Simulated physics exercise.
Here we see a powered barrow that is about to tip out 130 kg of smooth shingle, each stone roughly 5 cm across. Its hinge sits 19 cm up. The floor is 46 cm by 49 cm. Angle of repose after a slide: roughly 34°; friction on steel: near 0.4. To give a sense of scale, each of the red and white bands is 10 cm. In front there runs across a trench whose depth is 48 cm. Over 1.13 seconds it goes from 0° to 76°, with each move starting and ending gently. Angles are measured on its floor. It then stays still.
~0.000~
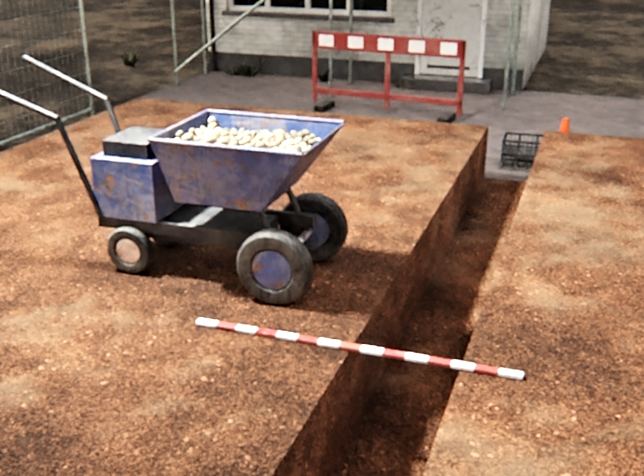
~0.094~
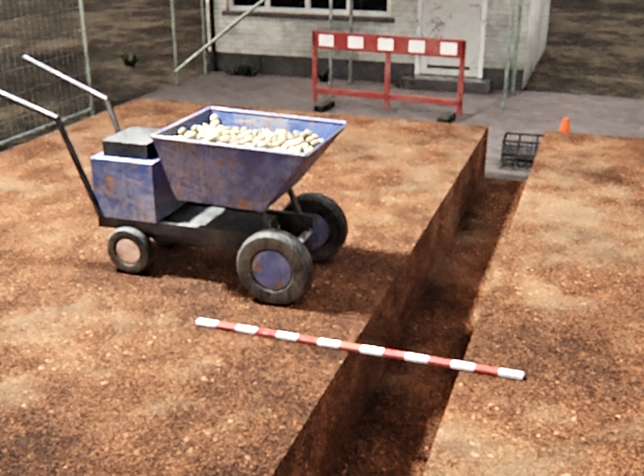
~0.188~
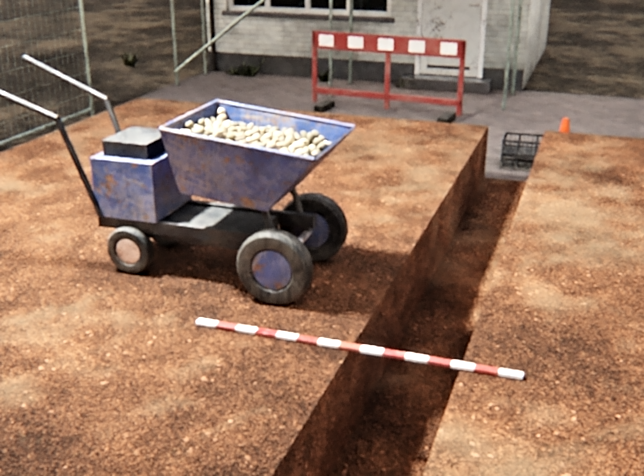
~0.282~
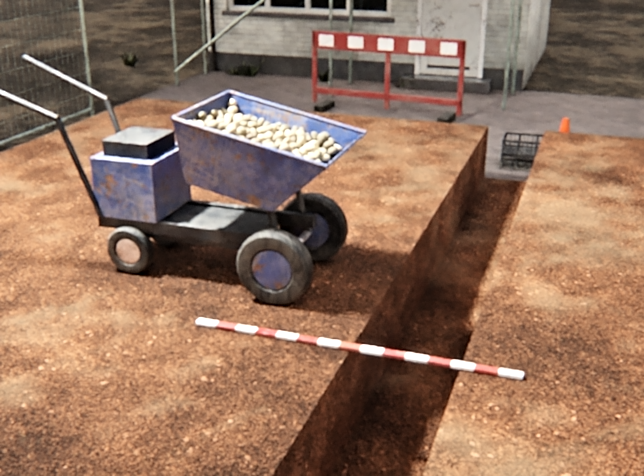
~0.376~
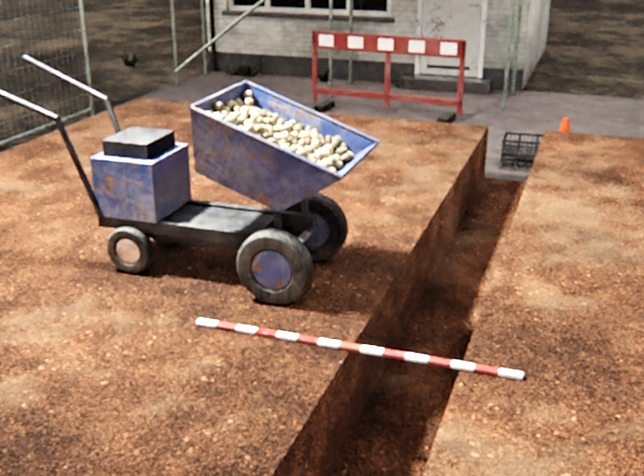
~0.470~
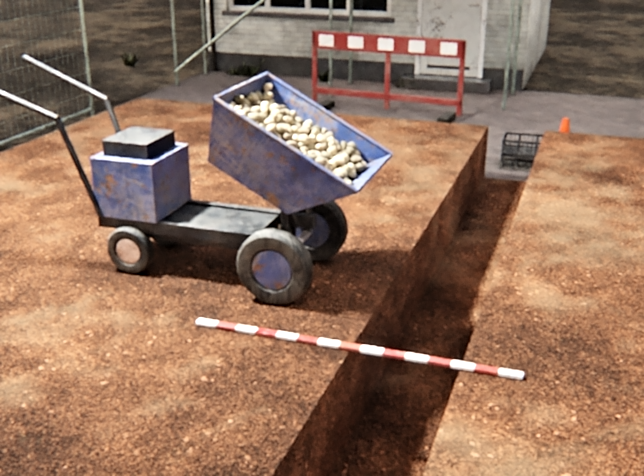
The blue skip of a powered barrow sits level at first, loaded with pale, smooth stones, beside a trench in reddish ground. Its left end then rises steadily while the right lip lowers and shifts towards the trench, until the skip slants steeply to the right, stones still inside.
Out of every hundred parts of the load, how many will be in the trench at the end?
Close to 93 in every hundred.
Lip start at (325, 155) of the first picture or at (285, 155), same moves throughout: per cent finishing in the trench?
About 70 per cent from the first spot, about 100 from the second.
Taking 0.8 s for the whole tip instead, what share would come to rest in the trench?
My guess is near 85 percent.
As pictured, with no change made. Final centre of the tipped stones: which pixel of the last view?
Roughly at (442, 373).
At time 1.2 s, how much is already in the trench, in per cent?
Some 50 per cent.
After 0.9 s the floor is at 64°; 99 % in the tray, 1 % in the trench; the foremost stones are at (410, 251).
After 1.2 s the floor is at 76°; 44 % in the tray, 52 % in the trench, 4 % past the trench; the foremost stones are at (524, 312).
After 1.6 s the floor is at 76°; 12 % in the tray, 81 % in the trench, 7 % past the trench; the foremost stones are at (626, 323).
After 3.5 s the floor is at 76°; 0 % in the tray, 93 % in the trench, 7 % past the trench; the foremost stones are past the picture's edge.
